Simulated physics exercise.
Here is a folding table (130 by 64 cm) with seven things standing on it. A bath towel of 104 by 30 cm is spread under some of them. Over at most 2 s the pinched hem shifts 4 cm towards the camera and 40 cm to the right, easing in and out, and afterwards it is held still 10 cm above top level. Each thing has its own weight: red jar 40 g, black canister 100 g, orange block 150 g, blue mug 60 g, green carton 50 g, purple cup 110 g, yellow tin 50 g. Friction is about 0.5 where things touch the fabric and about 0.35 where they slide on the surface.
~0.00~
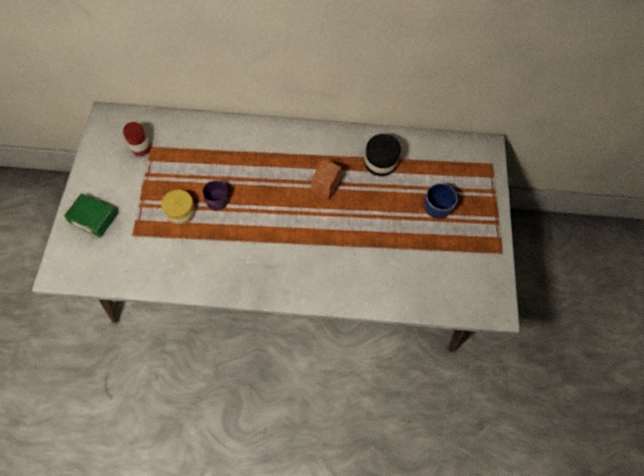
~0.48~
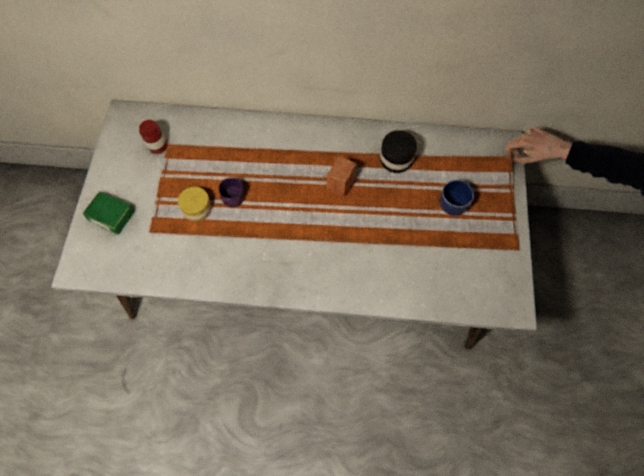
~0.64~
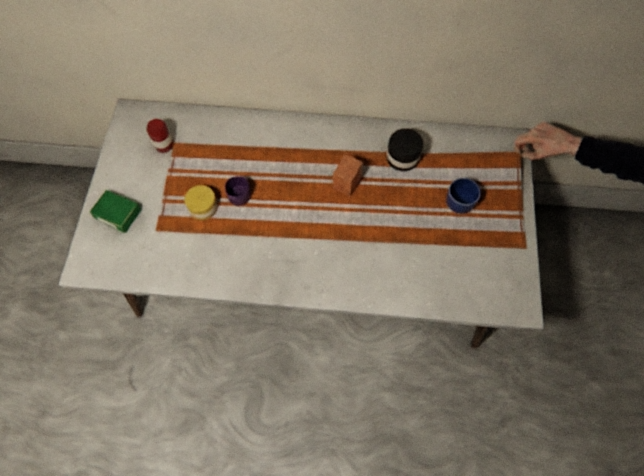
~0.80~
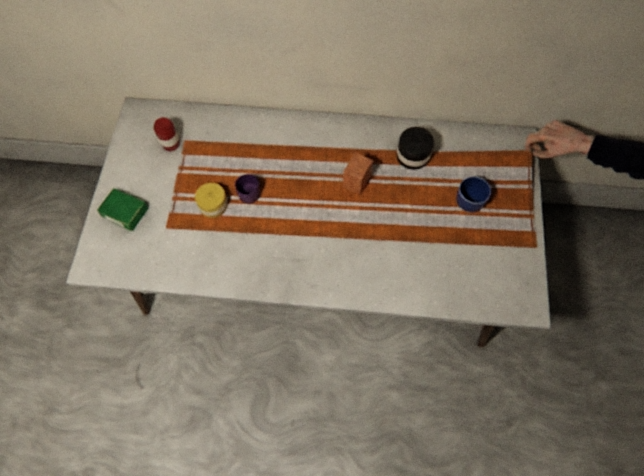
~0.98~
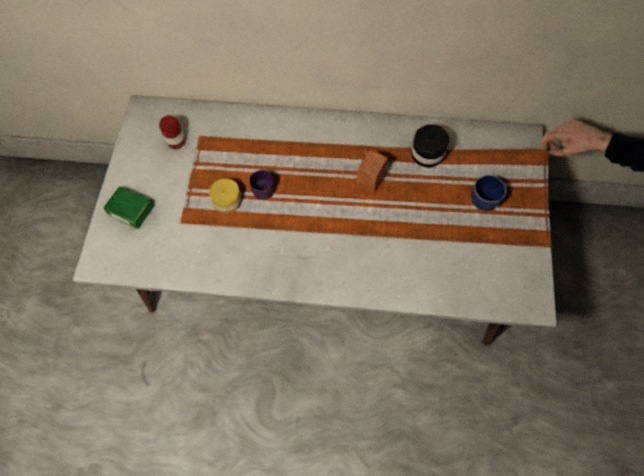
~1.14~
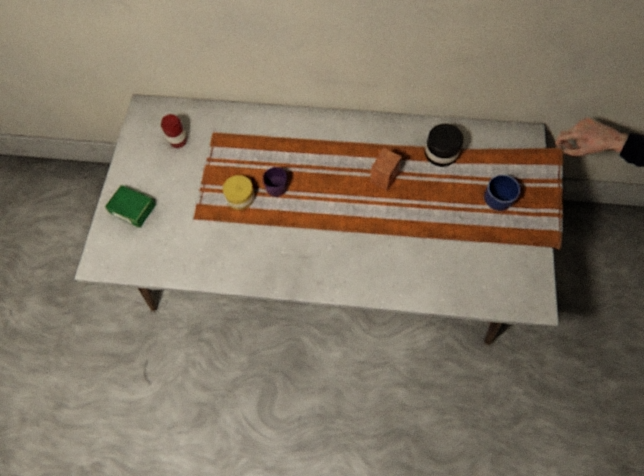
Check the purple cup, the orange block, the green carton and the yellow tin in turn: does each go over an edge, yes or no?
Checked: Purple cup - no; orange block - no; green carton - no; yellow tin - no.
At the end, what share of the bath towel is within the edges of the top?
Some 60 in a hundred.
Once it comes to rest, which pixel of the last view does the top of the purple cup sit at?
It comes to rest at about (403, 170).
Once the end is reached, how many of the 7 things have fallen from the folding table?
In total, 2 of the things.
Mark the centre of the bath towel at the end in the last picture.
Its centre lands at about (504, 187).
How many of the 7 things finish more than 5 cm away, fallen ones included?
Count recorded: 5.
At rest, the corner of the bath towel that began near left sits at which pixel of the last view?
(319, 208).
By 1.5 s, 85 % of the bath towel is still over the top; purple cup 18 cm off its start, orange block 18 cm off its start, yellow tin 17 cm off its start.
By 1.9 s, 75 % of the bath towel is still over the top; orange block 29 cm off its start, purple cup 29 cm off its start, yellow tin 29 cm off its start.
By 2.3 s, 65 % of the bath towel is still over the top; orange block 39 cm off its start at (502, 160), purple cup 38 cm off its start at (385, 171), yellow tin 38 cm off its start at (349, 179).
By 2.6 s, 60 % of the bath towel is still over the top; orange block 44 cm off its start, purple cup 43 cm off its start, yellow tin 43 cm off its start.
By 4.2 s, 60 % of the bath towel is still over the top; orange block 45 cm off its start at (524, 160), purple cup 43 cm off its start at (403, 170), yellow tin 43 cm off its start at (366, 179), green carton 0 cm off its start at (128, 203).
